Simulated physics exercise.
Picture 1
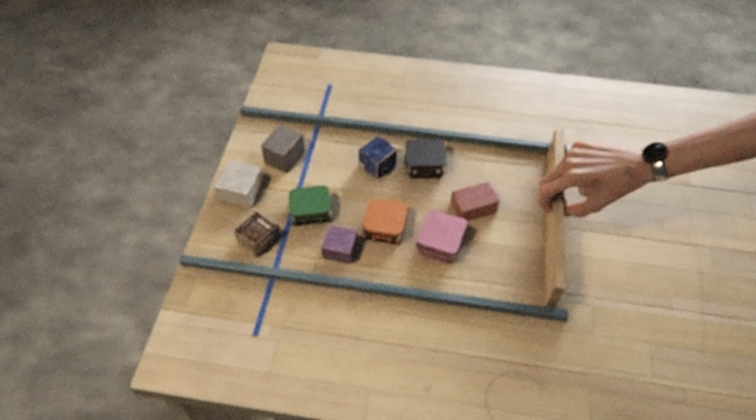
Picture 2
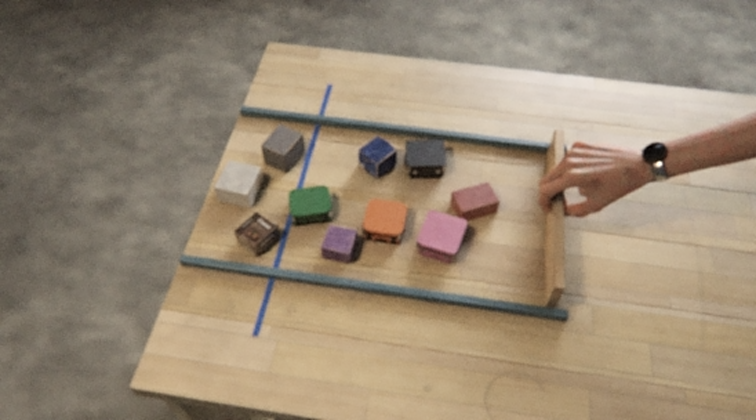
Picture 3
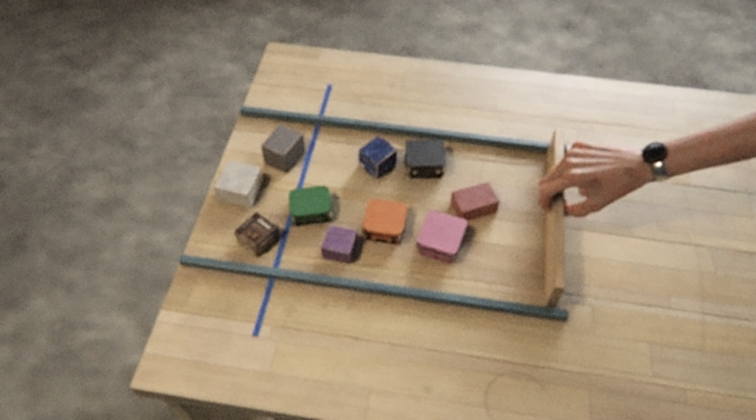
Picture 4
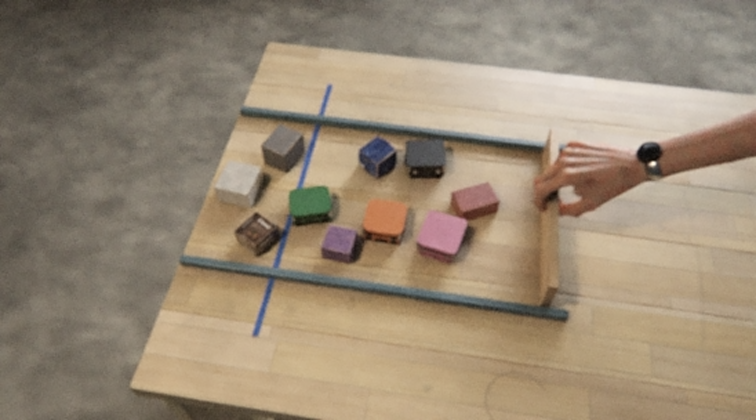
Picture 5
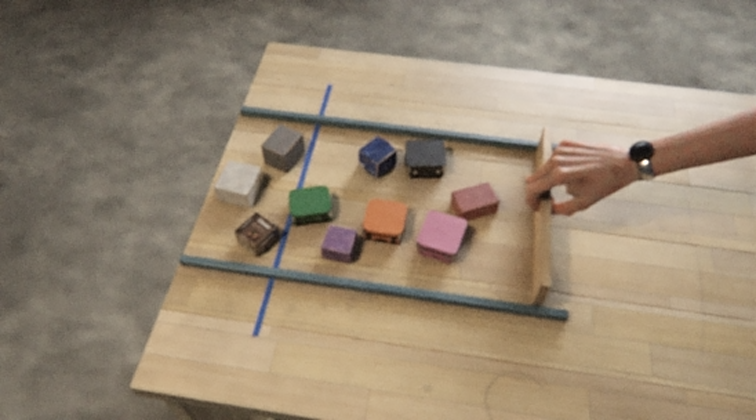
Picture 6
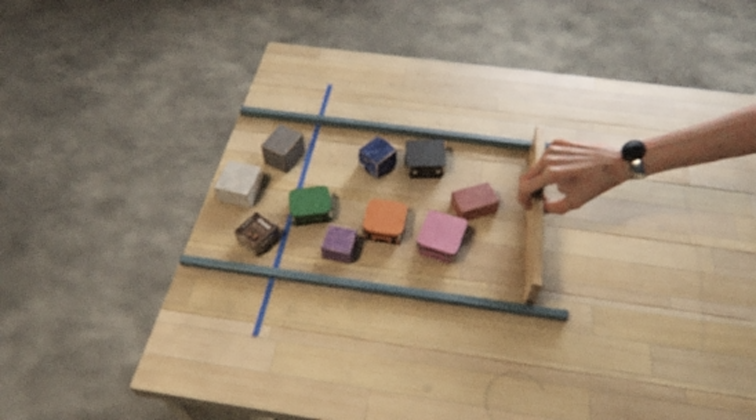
A hand wearing a dark watch grips an upright wooden board at the right end of two teal rails on a pale wooden table, seen from above at an angle. Between the rails sit small blocks and boxes in blue, black, red, pink, orange, purple and green, with grey, white and brown ones left of a blue tape line. The board rests, then the hand slides it slightly left, touching nothing, while the objects and camera stay still.
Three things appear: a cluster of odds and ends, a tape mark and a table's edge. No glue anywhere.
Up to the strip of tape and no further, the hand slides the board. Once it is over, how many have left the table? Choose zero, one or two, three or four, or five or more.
One or two of them have left the table.
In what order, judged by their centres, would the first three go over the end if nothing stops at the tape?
First the white block, next the green case, then the grey block.
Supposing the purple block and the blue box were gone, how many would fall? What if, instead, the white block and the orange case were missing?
The first try gives 2, the second gives 0.
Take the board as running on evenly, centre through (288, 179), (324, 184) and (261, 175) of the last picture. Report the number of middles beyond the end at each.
Counts by place: 3 / 1 / 5.
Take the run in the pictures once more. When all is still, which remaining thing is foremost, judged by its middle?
It would be the grey block.
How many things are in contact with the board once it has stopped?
That makes 4.
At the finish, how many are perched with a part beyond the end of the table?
The total would be 1.
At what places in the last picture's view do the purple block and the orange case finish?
Final positions - purple block around (261, 249), orange case around (236, 198).
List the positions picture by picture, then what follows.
The first picture shows white block (240, 184); grey block (283, 148); brown box (257, 234); board (555, 214); tape (298, 192).
The second picture shows grey block (283, 148); blue box (378, 157).
The third picture shows brown box (257, 234); red block (475, 202).
The fourth picture shows white block (240, 184); black case (425, 159).
The fifth picture shows grey block (283, 148); orange case (385, 222).
The sixth picture shows white block (240, 184); grey block (283, 148); brown box (257, 234); board (535, 211); tape (298, 192).
Early on, none off yet; white block at rest near (240, 184); grey block at rest near (283, 148); brown box at rest near (257, 234).
Finally, the number that fall off is one or two; lost, green case and white block.
